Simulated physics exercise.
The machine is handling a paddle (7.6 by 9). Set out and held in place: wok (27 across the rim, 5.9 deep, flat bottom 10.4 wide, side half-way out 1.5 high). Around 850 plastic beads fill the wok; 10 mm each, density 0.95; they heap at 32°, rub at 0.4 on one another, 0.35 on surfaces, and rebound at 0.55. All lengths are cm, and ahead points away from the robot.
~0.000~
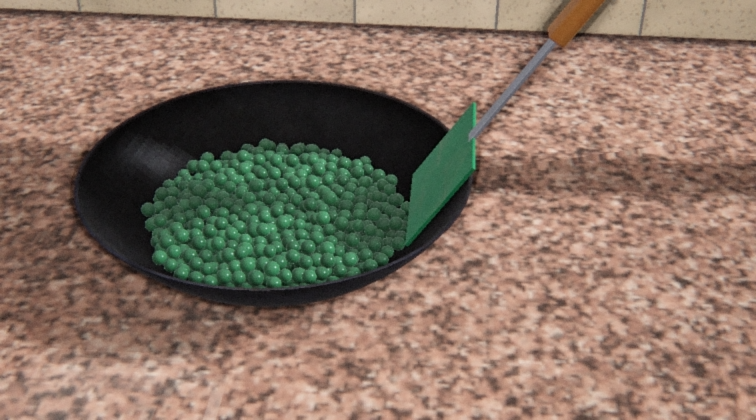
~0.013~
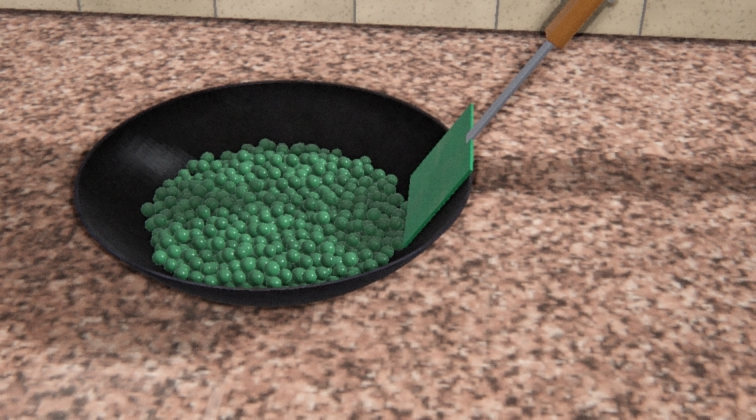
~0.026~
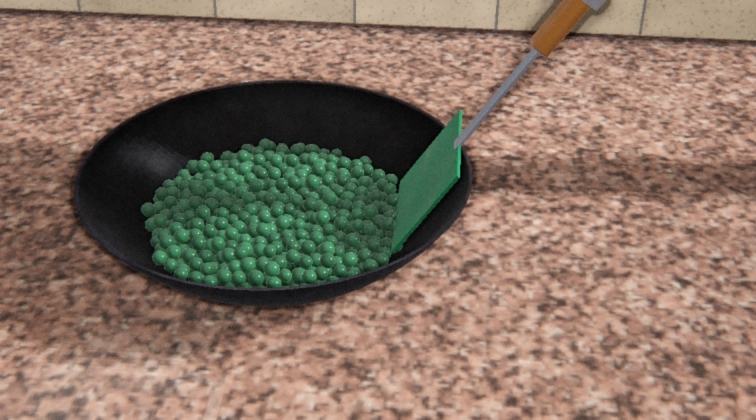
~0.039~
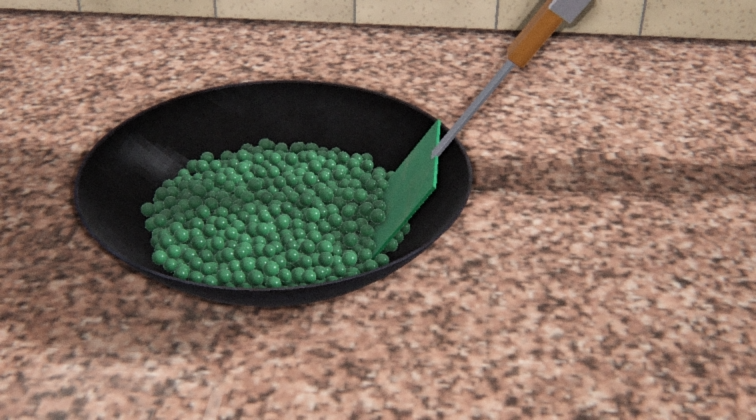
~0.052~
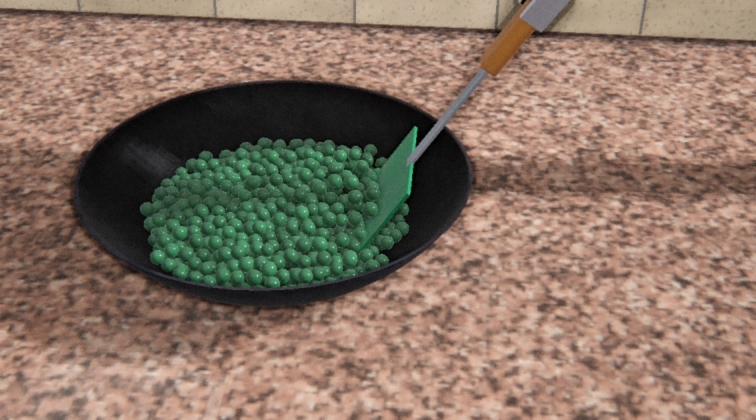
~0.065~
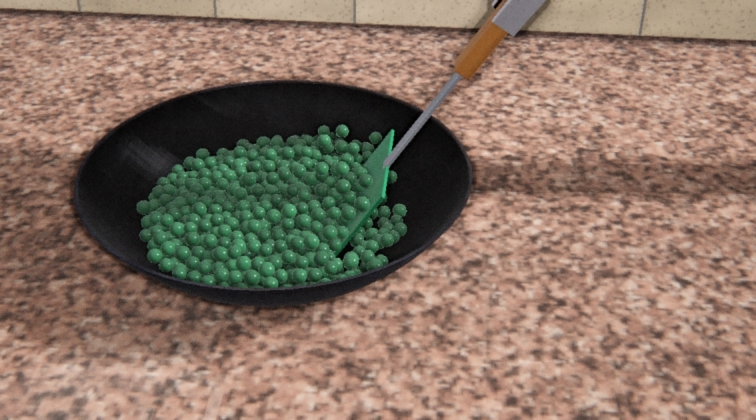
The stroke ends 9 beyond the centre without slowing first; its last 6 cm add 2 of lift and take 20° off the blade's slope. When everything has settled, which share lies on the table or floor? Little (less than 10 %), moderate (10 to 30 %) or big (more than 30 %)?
A big share, more than 30 %, ends on the table or floor.
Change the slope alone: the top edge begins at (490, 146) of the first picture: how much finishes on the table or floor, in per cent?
About 40 per cent.
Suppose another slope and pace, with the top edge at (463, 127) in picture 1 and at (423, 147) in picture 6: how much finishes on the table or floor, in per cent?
About 25 per cent.
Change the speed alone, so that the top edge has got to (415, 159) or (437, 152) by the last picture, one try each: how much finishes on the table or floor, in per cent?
About 35 and 15 per cent.
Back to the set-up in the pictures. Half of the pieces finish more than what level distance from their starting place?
Roughly 8 cm.
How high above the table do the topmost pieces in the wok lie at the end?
Roughly 5.0 cm.
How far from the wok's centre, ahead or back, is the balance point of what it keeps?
About 2.5 cm ahead.
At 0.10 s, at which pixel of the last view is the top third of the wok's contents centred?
Near (261, 187).
After 0.10 s, sloping 57°, highest piece 12 above the table; 852 in the wok, 1 on the blade or in flight.
After 0.13 s, sloping 52°, highest piece 15 above the table; 851 in the wok, 2 on the blade or in flight.
After 0.34 s, sloping 37°, highest piece 17 above the table; 481 in the wok, 108 on the table or floor, 264 on the blade or in flight.
After 1.39 s, sloping 37°, highest piece 5 above the table; 479 in the wok, 374 on the table or floor.
In the end, 479 in the wok, 374 on the table or floor. That is 44 % on the table or floor.
